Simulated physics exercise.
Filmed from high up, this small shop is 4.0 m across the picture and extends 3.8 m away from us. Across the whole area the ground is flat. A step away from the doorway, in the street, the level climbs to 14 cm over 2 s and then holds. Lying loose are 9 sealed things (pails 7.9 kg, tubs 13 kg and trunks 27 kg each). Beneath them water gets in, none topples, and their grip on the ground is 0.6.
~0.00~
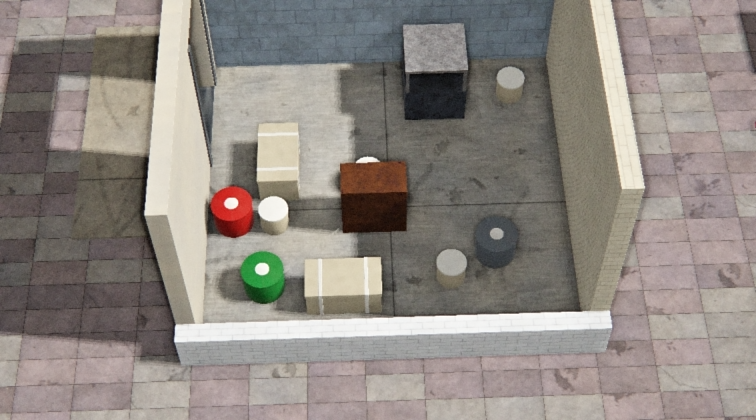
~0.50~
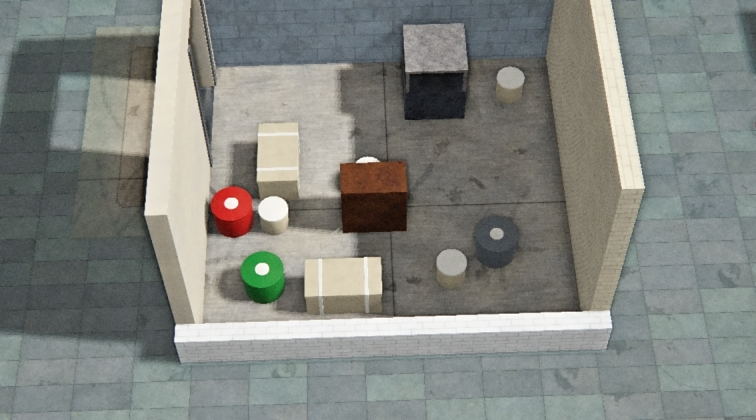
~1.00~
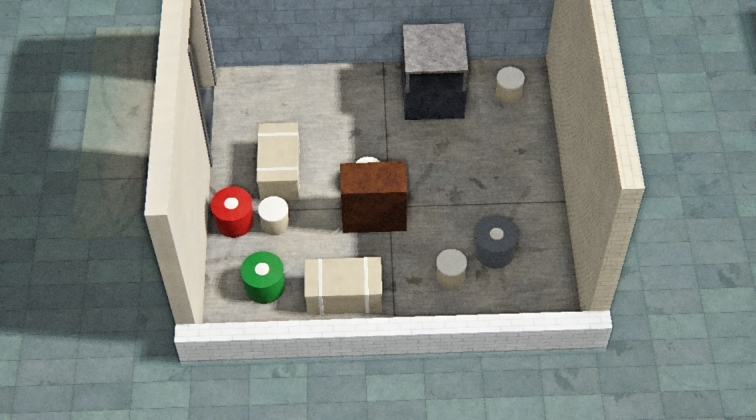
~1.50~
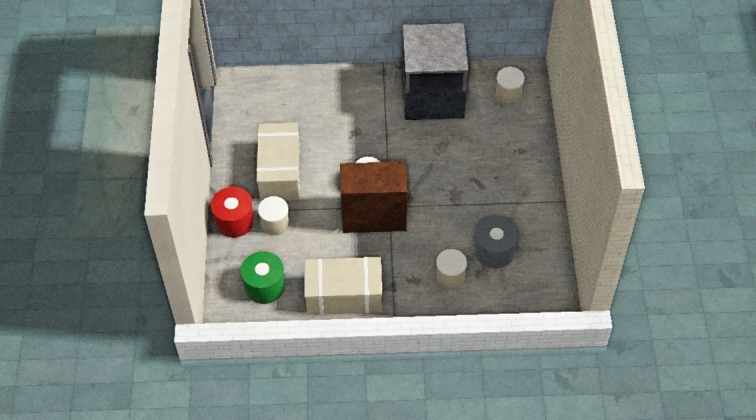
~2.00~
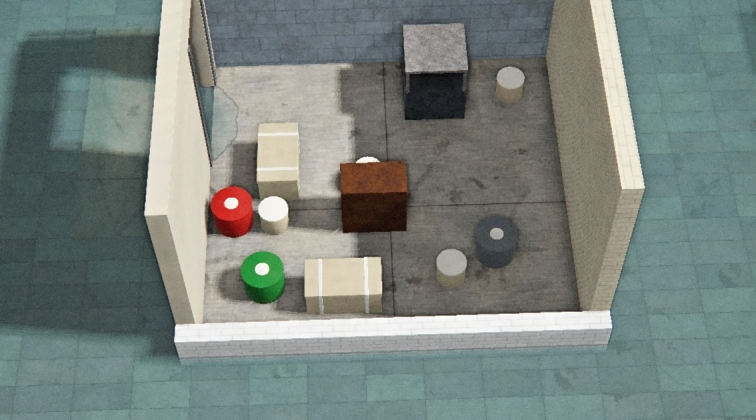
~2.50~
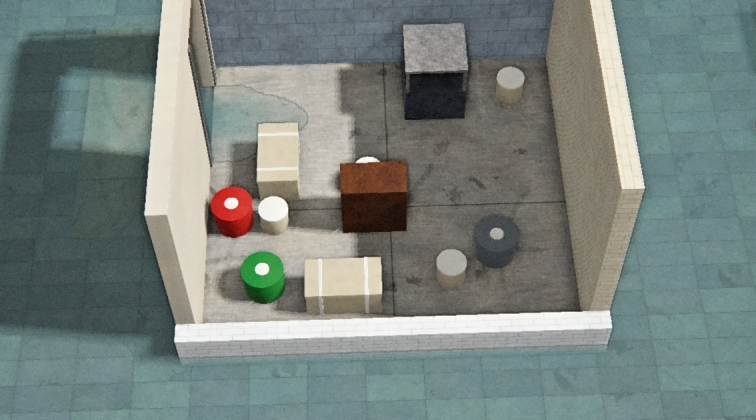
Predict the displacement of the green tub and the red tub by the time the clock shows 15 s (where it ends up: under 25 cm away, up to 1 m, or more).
First the green tub, which remains in place, then the red tub, which remains in place.
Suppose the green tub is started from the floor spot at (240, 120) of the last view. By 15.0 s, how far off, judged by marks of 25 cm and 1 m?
Outcome - it ends up well away.
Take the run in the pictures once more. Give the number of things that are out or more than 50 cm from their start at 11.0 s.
At that moment it comes to 0.
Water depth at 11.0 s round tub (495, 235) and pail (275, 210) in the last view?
First roughly 6 cm, second roughly 4 cm.
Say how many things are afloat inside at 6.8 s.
That would be 0 of them.
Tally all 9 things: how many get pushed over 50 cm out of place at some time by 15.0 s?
1.
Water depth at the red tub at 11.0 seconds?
I'd put it at about 5 cm.
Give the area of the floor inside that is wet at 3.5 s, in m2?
Flooded: Near 3.5 m2.
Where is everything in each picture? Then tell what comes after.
The first frame shows the green tub at (262, 269), on the bottom; the red tub at (231, 204) rests on the ground; 0.0 m2 under water; 0 of 9 have shifted.
The second frame shows the green tub at (262, 269), on the bottom; the red tub at (231, 204), on the bottom; water covers 0.0 m2; 0 of 9 have shifted.
The third frame shows the green tub at (262, 269) rests on the ground; the red tub at (231, 204) rests on the ground; water covers 0.0 m2; 0 of 9 have shifted.
The fourth frame shows the green tub at (262, 269) rests on the ground; the red tub at (231, 204) rests on the ground; 0.0 m2 under water; 0 of 9 have shifted.
The fifth frame shows the green tub at (262, 269), on the bottom; the red tub at (231, 204), on the bottom; water covers 0.2 m2; 0 of 9 have shifted.
The sixth frame shows the green tub at (262, 269), on the bottom; the red tub at (231, 204), on the bottom; water covers 0.8 m2; 0 of 9 have shifted.
After 3.5 s the green tub is near (262, 269), 0.0 m from its start, aground; the red tub is near (231, 204), 0.0 m from its start, aground; 0 afloat.
After 6.8 s the green tub is near (262, 269), 0.0 m from its start, aground; the red tub is near (231, 204), 0.0 m from its start, aground; 0 afloat.
After 11.0 s the green tub is near (262, 269), 0.0 m from its start, aground; the red tub is near (231, 204), 0.0 m from its start, aground; 0 afloat.
After 15.0 s the green tub is near (262, 270), 0.0 m from its start, afloat; the red tub is near (233, 200), 0.0 m from its start, afloat; 4 afloat.
